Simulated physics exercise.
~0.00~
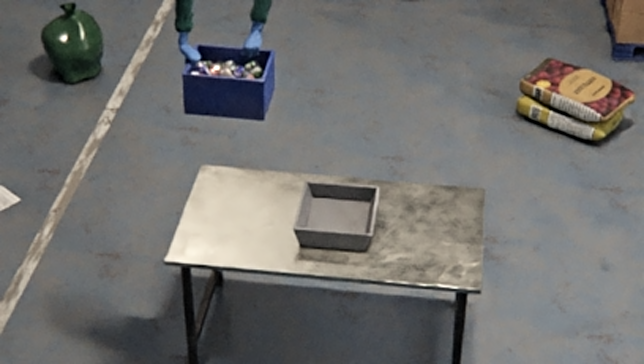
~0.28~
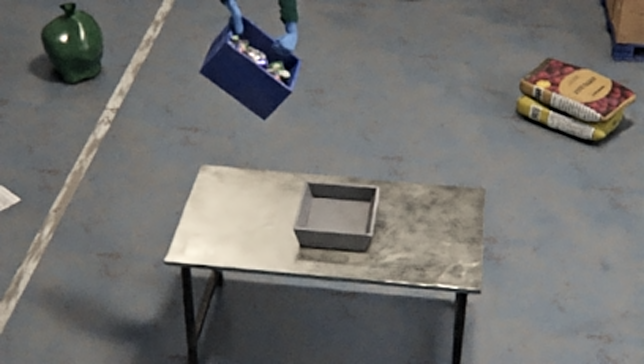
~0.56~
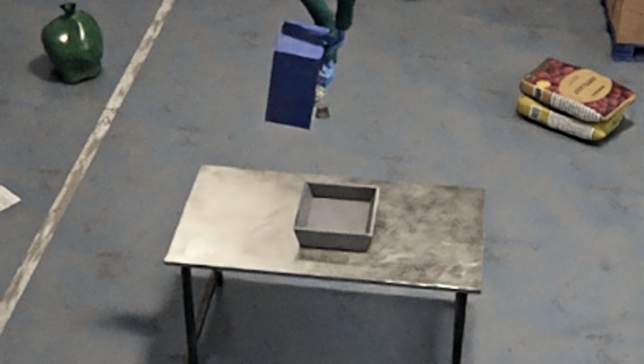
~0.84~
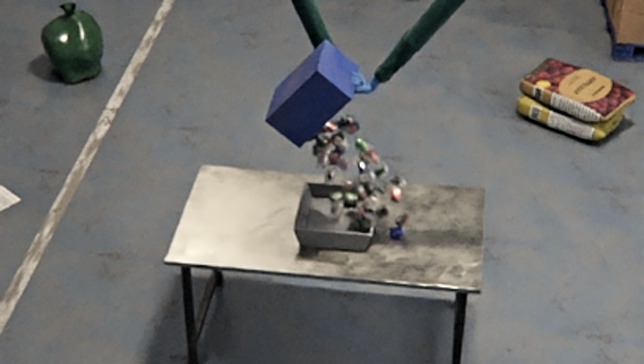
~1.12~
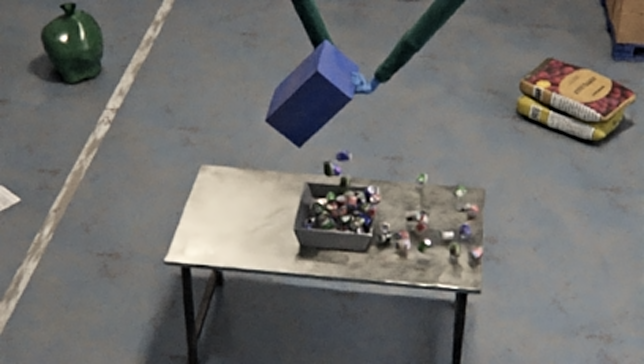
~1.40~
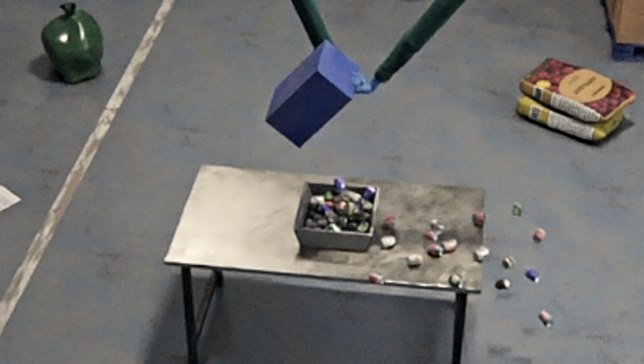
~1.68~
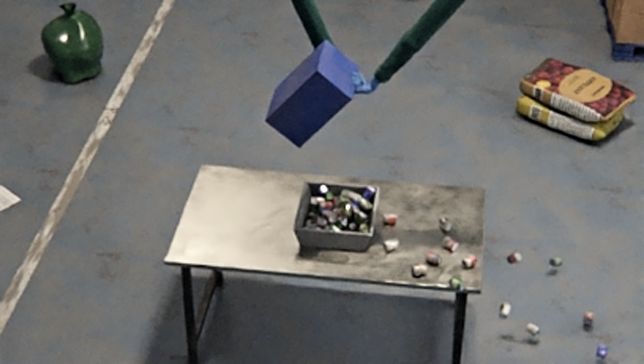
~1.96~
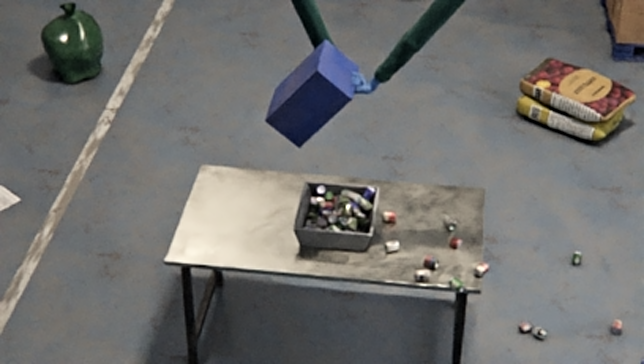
Two green arms with blue hands hold a blue tote of small mixed-colour cans above a metal-topped table, seen from a raised, fixed view over a grey workshop floor. An open grey box sits on the table, with a green sack behind at the left and stacked red and yellow bags at the right. The tote swings right and tips over until its mouth points down. Cans pour out, filling the grey box while others scatter rightward across the table. Several roll off the right end onto the floor. The tote stays tilted above the heaped box, with stray cans on the table and floor.
